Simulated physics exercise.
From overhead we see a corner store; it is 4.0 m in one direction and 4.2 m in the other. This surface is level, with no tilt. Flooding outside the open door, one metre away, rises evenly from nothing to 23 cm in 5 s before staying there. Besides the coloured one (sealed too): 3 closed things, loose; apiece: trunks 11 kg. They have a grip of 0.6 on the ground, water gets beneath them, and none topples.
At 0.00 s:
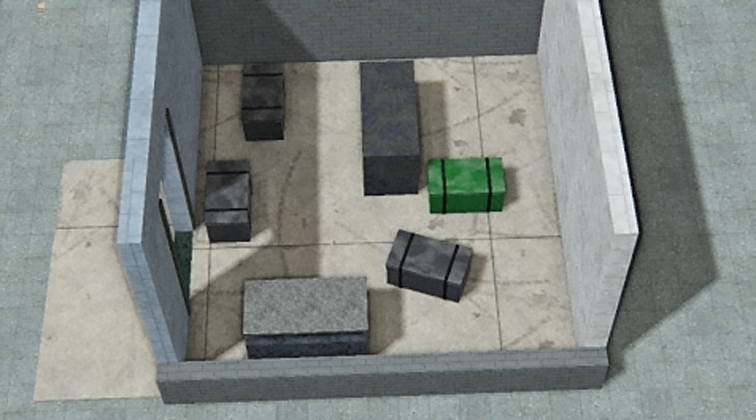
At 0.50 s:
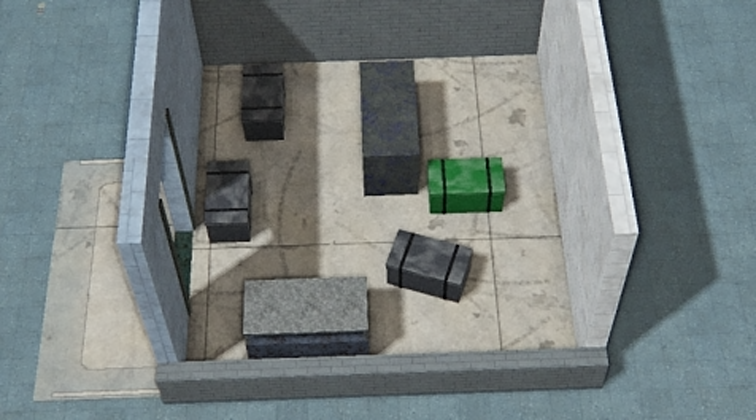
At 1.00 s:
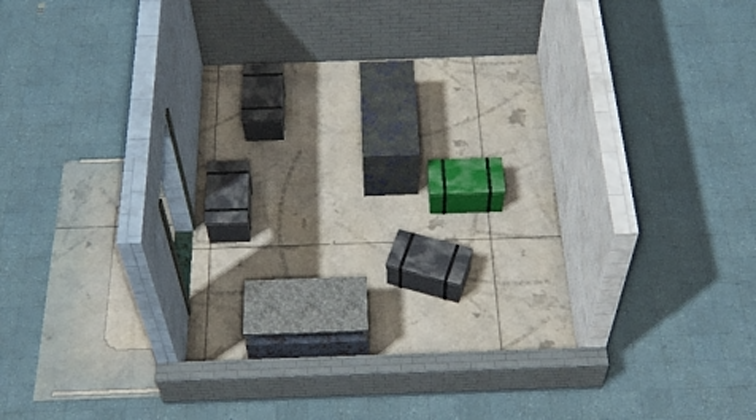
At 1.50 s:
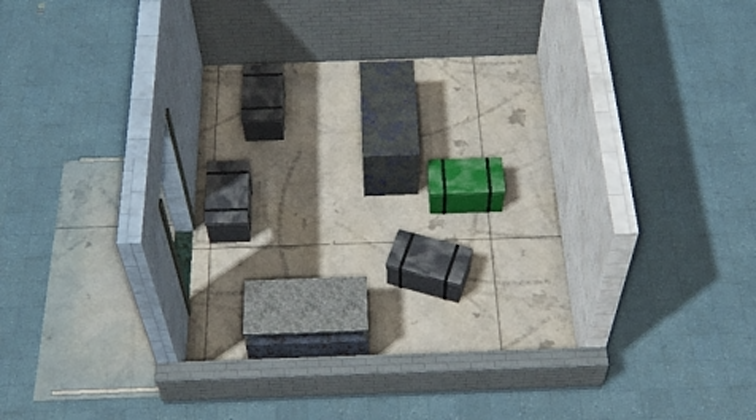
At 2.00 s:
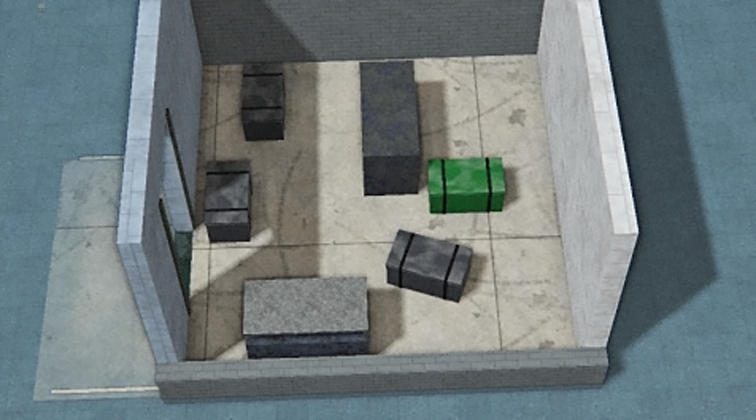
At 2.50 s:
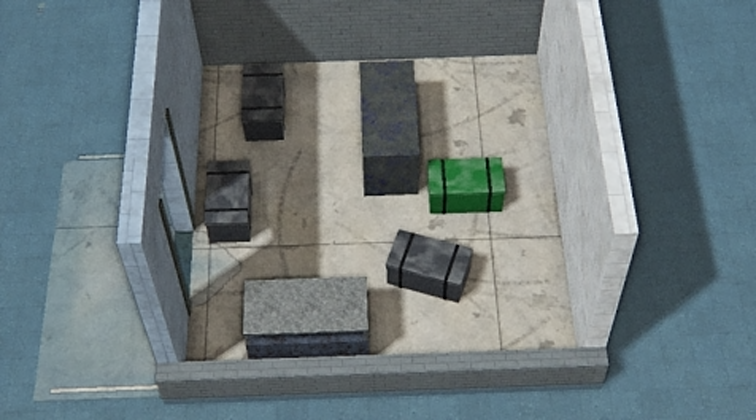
Water spreads and deepens around a small walled room while the green trunk inside stays still.
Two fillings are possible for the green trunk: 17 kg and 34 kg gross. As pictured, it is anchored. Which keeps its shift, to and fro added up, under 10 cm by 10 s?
I'd say it needs the double load.
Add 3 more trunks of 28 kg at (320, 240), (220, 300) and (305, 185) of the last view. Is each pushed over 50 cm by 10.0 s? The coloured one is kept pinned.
Spot one crosses the limit, spot two crosses the limit, spot three crosses the limit.
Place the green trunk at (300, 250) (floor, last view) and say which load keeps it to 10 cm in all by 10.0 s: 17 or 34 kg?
Well, no option works.
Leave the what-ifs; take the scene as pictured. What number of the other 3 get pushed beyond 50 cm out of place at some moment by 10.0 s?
Total: 2.
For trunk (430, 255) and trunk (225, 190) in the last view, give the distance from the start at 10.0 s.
One is off by 200 cm, the other by 80 cm, in the order asked.
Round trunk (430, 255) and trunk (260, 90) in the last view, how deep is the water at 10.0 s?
About 3 and 3 cm.
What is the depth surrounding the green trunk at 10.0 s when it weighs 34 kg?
About 6 cm.
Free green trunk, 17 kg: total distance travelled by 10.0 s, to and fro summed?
It would cover some 80 cm all told.
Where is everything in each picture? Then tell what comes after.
In the first picture, the green trunk at (466, 175) rests on the ground; 0.0 m2 under water; 0 of 4 have shifted.
In the second picture, the green trunk at (466, 175), on the bottom; water covers 0.0 m2; 0 of 4 have shifted.
In the third picture, the green trunk at (466, 175) rests on the ground; 0.0 m2 under water; 0 of 4 have shifted.
In the fourth picture, the green trunk at (466, 175), on the bottom; 0.0 m2 under water; 0 of 4 have shifted.
In the fifth picture, the green trunk at (466, 175) rests on the ground; water covers 0.0 m2; 0 of 4 have shifted.
In the sixth picture, the green trunk at (466, 175) rests on the ground; water covers 0.3 m2; 0 of 4 have shifted.
After 3.5 s the green trunk would be 0 cm from its start with 17 kg and 0 cm from its start with 34 kg; 0 cm of water round it then.
After 4.5 s the green trunk would be 0 cm from its start with 17 kg and 0 cm from its start with 34 kg; 0 cm of water round it then.
After 7.0 s the green trunk would be 18 cm from its start with 17 kg and 0 cm from its start with 34 kg; 5 cm of water round it then.
After 10.0 s the green trunk would be 75 cm from its start with 17 kg and 0 cm from its start with 34 kg; 6 cm of water round it then.
